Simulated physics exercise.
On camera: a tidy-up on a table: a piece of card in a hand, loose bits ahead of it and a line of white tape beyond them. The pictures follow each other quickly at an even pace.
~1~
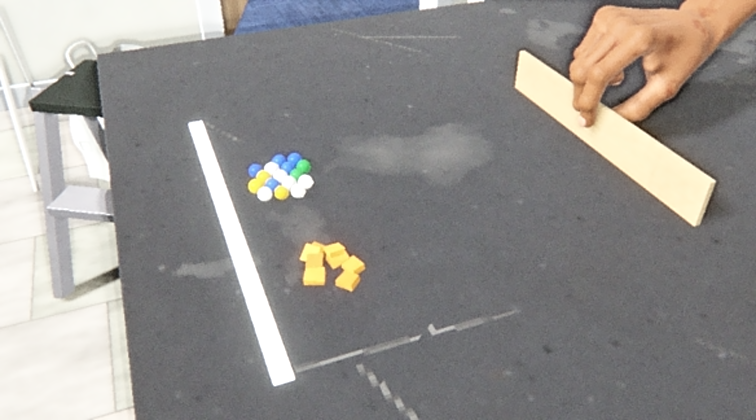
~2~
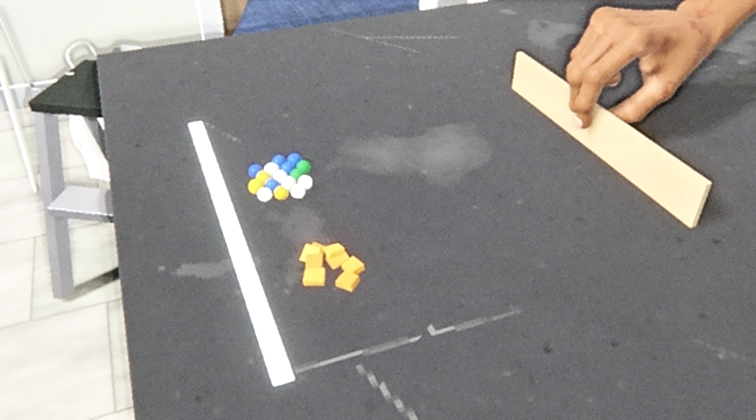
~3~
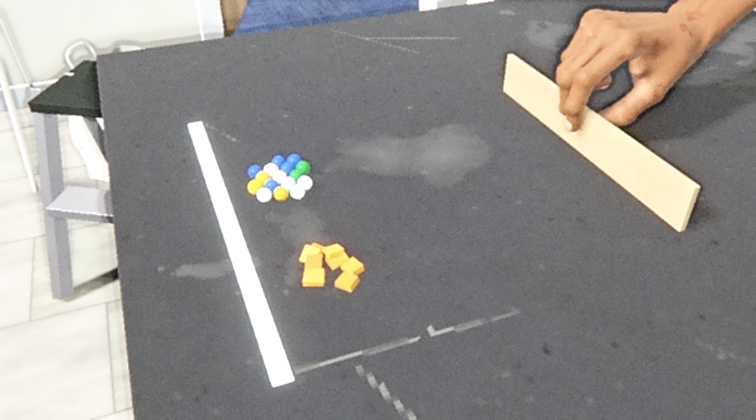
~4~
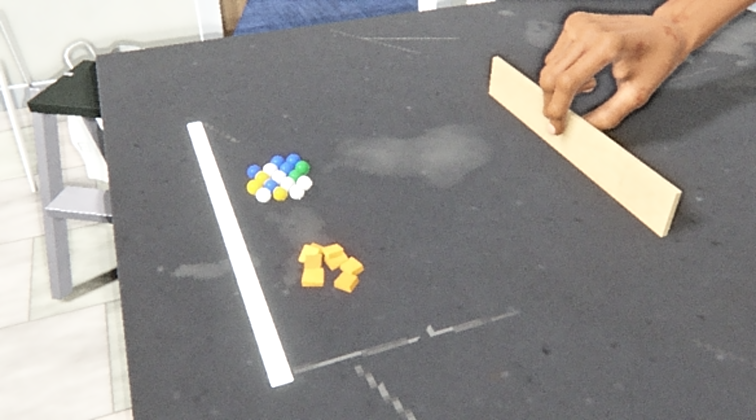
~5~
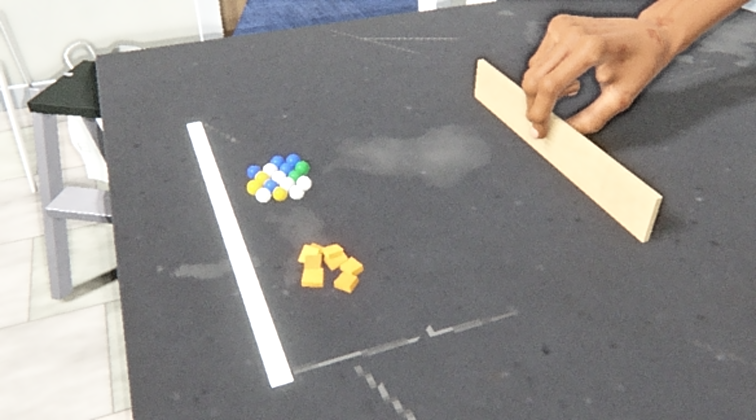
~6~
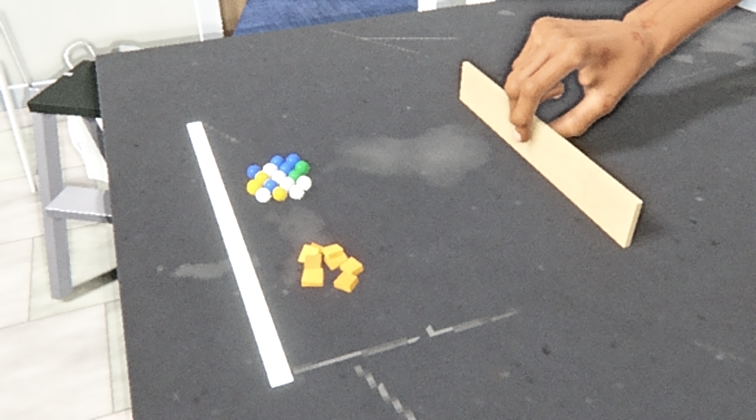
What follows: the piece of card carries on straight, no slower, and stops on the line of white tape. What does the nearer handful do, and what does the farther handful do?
Here the nearer handful stays on top, and the farther handful loses pieces over the edge.
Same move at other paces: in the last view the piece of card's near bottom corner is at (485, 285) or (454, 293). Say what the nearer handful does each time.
At the first place it partly drops off, at the second it loses pieces over the edge.
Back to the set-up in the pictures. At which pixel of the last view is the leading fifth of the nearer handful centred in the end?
Around (199, 293).
Then, 0.49 s past the last view, piece of card still moving, near (381, 152); nearer handful all on the table, its front near (313, 278); farther handful all on the table, its front near (255, 187).
Then, 1.00 s past the last view, piece of card stopped at the white tape; nearer handful all on the table, its front near (197, 291); farther handful all on the table, its front near (157, 197).
Then, 1.28 s past the last view, piece of card stopped at the white tape; nearer handful all on the table, its front near (196, 292); farther handful about half over the edge.
Finally, piece of card stopped at the white tape; nearer handful all on the table, its front near (196, 292); farther handful all over the edge.
